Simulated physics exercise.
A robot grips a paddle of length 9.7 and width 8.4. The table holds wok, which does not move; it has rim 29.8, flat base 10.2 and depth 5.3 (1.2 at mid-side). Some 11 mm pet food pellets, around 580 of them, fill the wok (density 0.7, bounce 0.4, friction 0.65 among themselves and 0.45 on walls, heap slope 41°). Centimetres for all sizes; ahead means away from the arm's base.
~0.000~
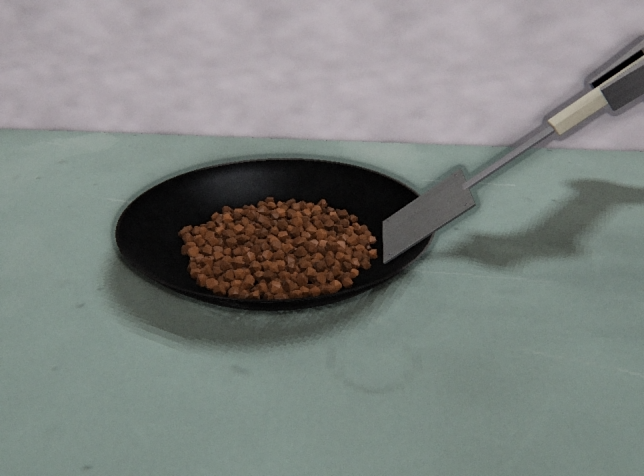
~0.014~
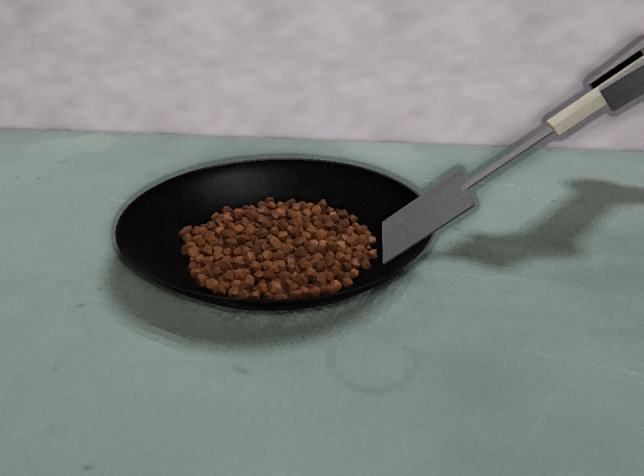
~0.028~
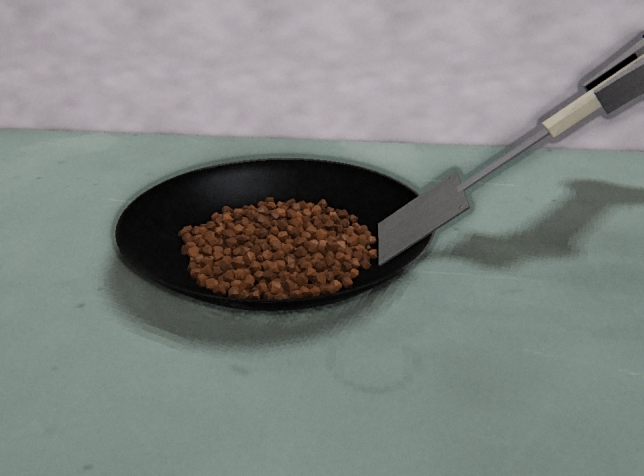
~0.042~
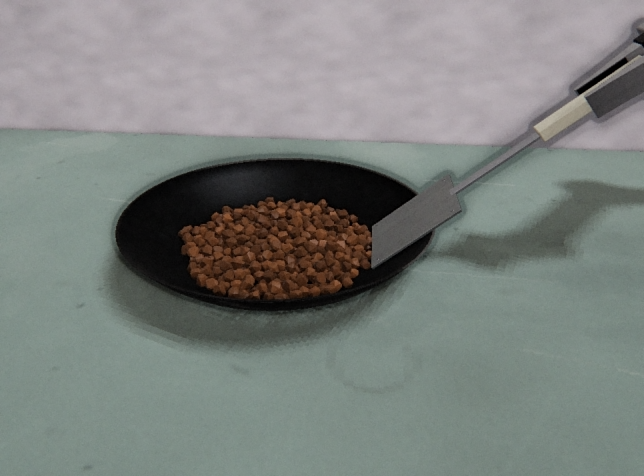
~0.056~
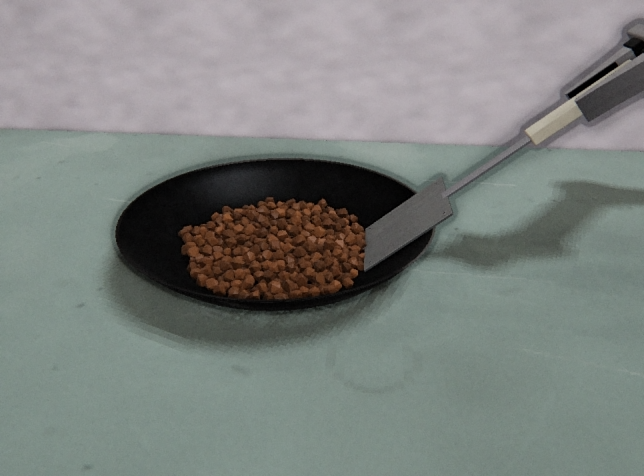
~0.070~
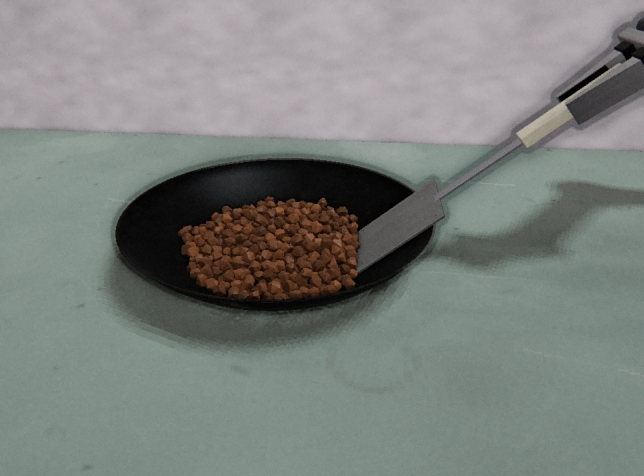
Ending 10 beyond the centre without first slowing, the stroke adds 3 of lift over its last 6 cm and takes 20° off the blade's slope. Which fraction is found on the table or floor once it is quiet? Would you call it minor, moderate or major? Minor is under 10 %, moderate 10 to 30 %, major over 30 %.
I would call it moderate.
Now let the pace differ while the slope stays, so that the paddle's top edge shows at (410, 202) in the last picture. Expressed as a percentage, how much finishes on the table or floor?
Share: Roughly 35 %.
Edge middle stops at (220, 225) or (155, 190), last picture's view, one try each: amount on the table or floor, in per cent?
Around 0 per cent for the first try and 35 per cent for the second.
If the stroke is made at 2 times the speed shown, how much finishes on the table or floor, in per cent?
The share would be near 35 in a hundred.
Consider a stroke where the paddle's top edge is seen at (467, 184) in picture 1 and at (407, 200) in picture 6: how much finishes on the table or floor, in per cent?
About 35 per cent.
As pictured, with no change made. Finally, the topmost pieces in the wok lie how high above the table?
About 7.5 cm above the table.
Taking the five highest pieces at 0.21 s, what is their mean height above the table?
They are near 5 cm up.
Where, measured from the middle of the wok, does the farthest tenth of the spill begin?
25 centimetres, give or take.
By 0.21 s, sloping 41°, highest piece 5 above the table; 585 in the wok.
By 0.35 s, sloping 36°, highest piece 8 above the table; 576 in the wok, 9 on the blade or in flight.
By 0.62 s, sloping 21°, highest piece 7 above the table; 483 in the wok, 94 on the table or floor, 8 on the blade or in flight.
By 1.67 s, sloping 21°, highest piece 7 above the table; 482 in the wok, 103 on the table or floor.
Final count, 482 in the wok, 103 on the table or floor. That is 18 % on the table or floor.
